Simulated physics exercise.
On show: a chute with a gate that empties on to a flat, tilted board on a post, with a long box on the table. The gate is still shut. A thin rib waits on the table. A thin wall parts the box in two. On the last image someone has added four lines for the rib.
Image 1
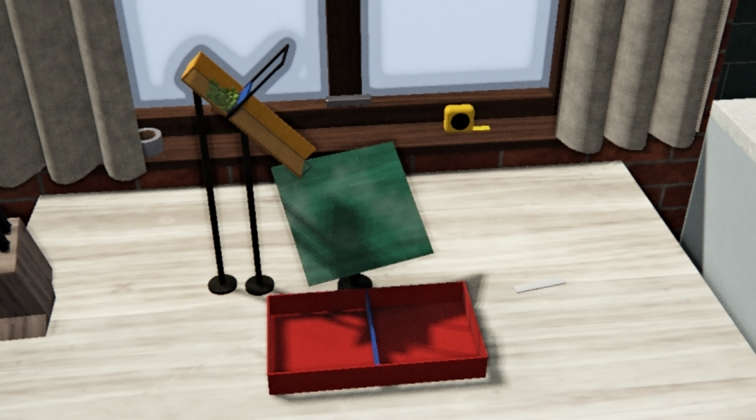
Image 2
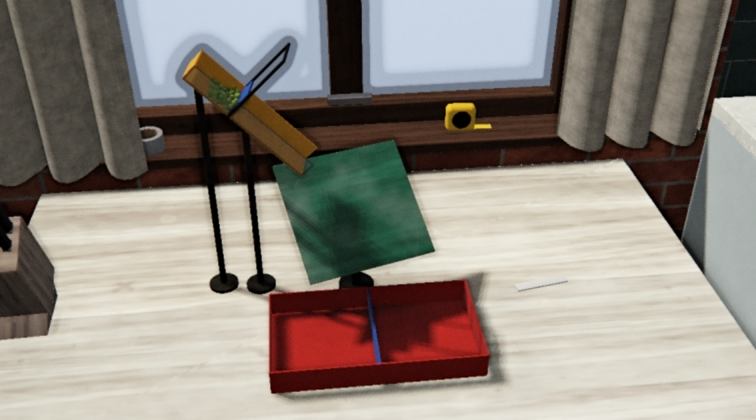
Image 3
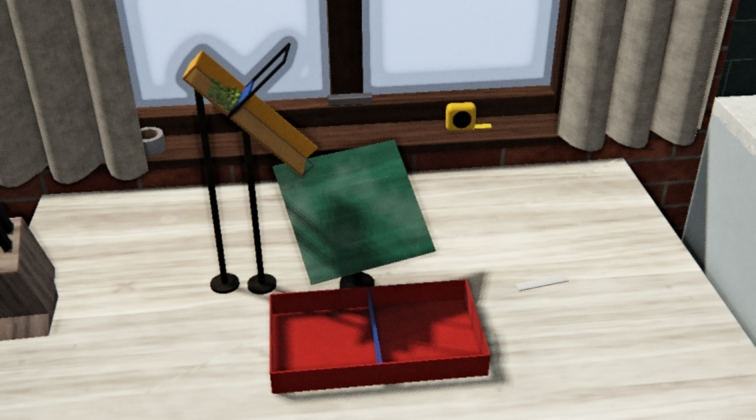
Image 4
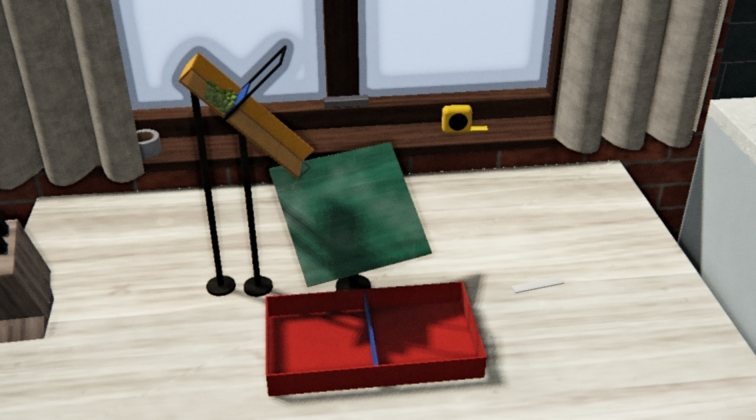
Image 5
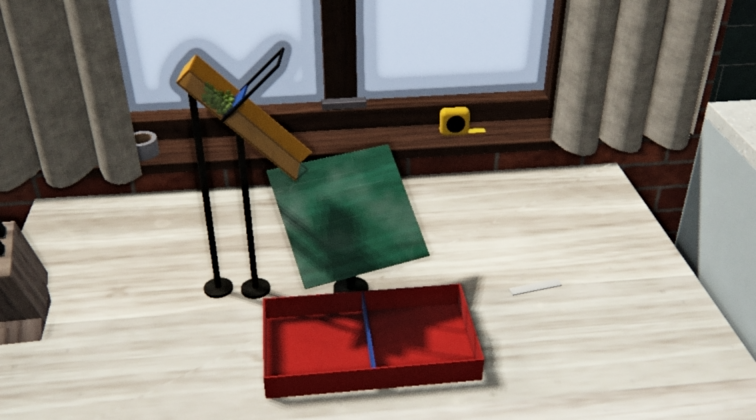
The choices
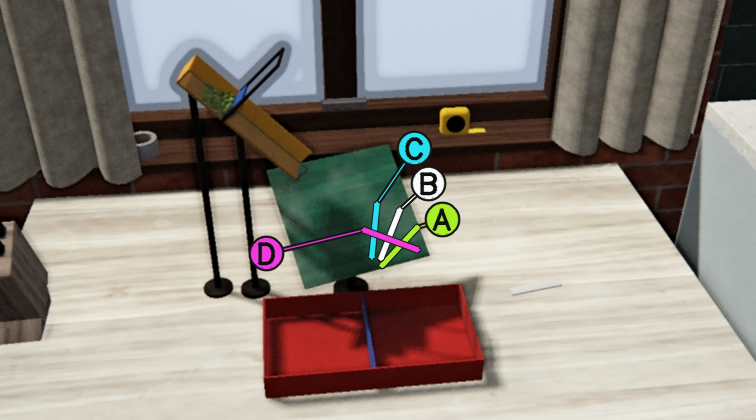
On a pale wooden table by a curtained window, an orange chute, tilted green board and divided red box standing still throughout.
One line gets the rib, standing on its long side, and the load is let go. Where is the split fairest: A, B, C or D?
Take C.
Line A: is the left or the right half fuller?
The right half.
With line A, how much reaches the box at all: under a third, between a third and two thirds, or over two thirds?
It is over two thirds.
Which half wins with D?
The right half.
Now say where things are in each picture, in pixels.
In the first frame, load behind the gate at (225, 96), dried peas; lip of the chute at (302, 169), sloping fairly steeply.
In the second frame, middle of the board at (354, 209), tilted fairly steeply; middle of its low edge at (375, 267); of its high edge at (335, 153).
In the third frame, front corners of the box at (270, 373) and (490, 355); front end of its middle wall at (381, 364); gate still shut at (248, 91).
In the fourth frame, middle of the load at (223, 97); lip at (300, 170).
In the fifth frame, middle of the load at (221, 99); lip at (298, 172).
On the marked copy, line A from (417, 227) to (381, 265); line B from (399, 209) to (380, 258); line C from (376, 204) to (371, 257); line D from (364, 230) to (417, 249).
With A, of what is caught, a small part in the left half, most in the right.
With B, of what is caught, about a quarter in the left half, most in the right.
With C, of what is caught, about a third in the left half, about two thirds in the right.
With D, of what is caught, a small part in the left half, nearly all in the right.
